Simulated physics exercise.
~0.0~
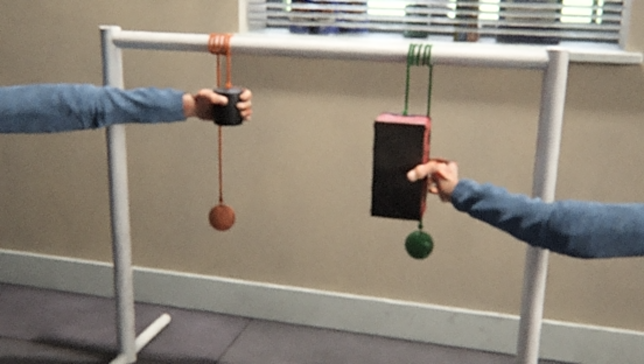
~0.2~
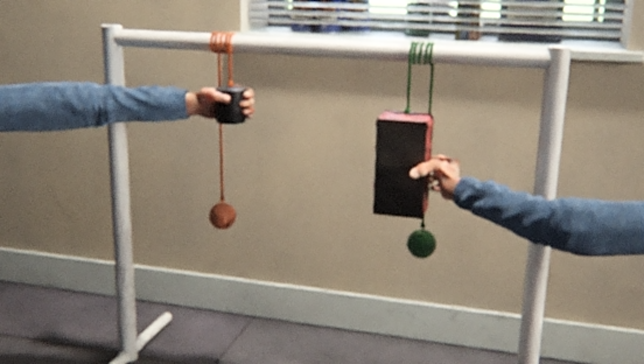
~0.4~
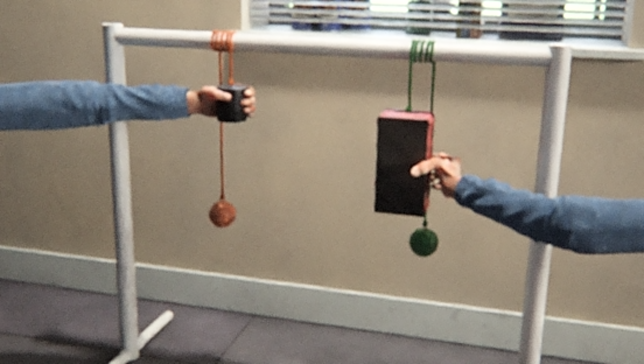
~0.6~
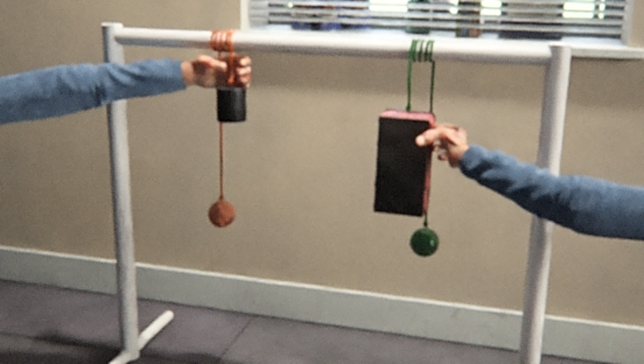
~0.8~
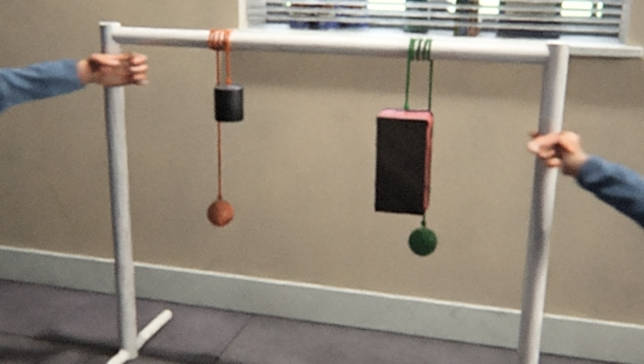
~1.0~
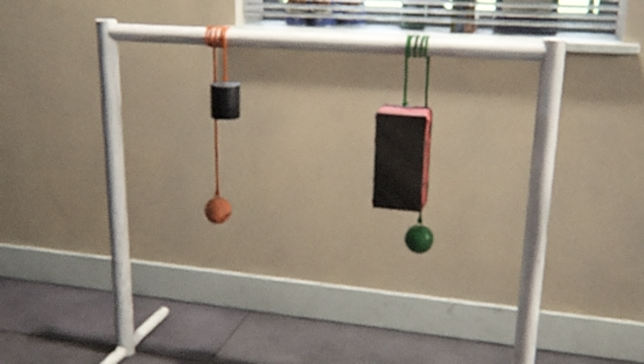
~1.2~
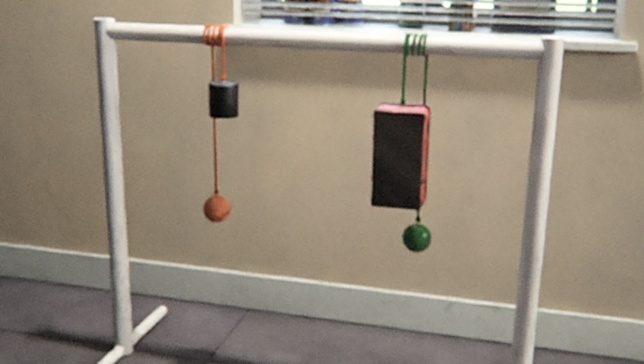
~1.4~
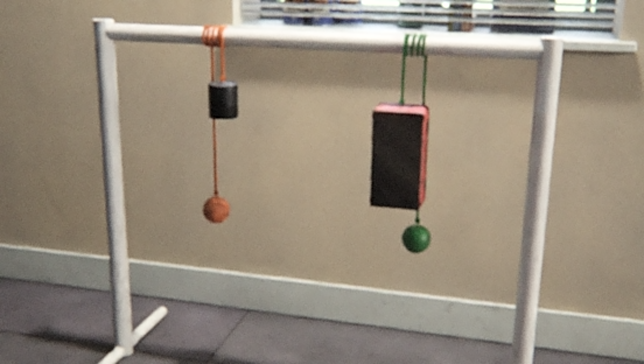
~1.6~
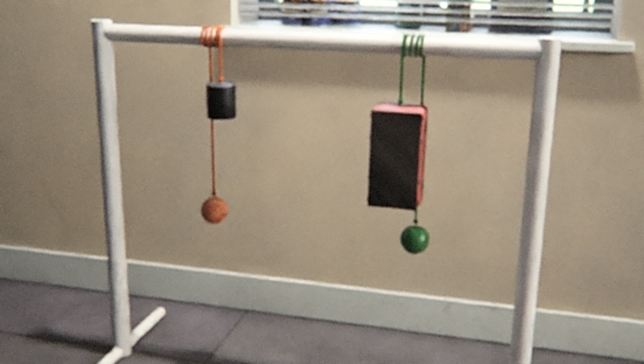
In this clip, two hands hold a small black cylinder on orange cord and a larger black and red case on green cord beneath a white bar, a ball dangling below each. The hands let go and withdraw, and both objects stay hanging.
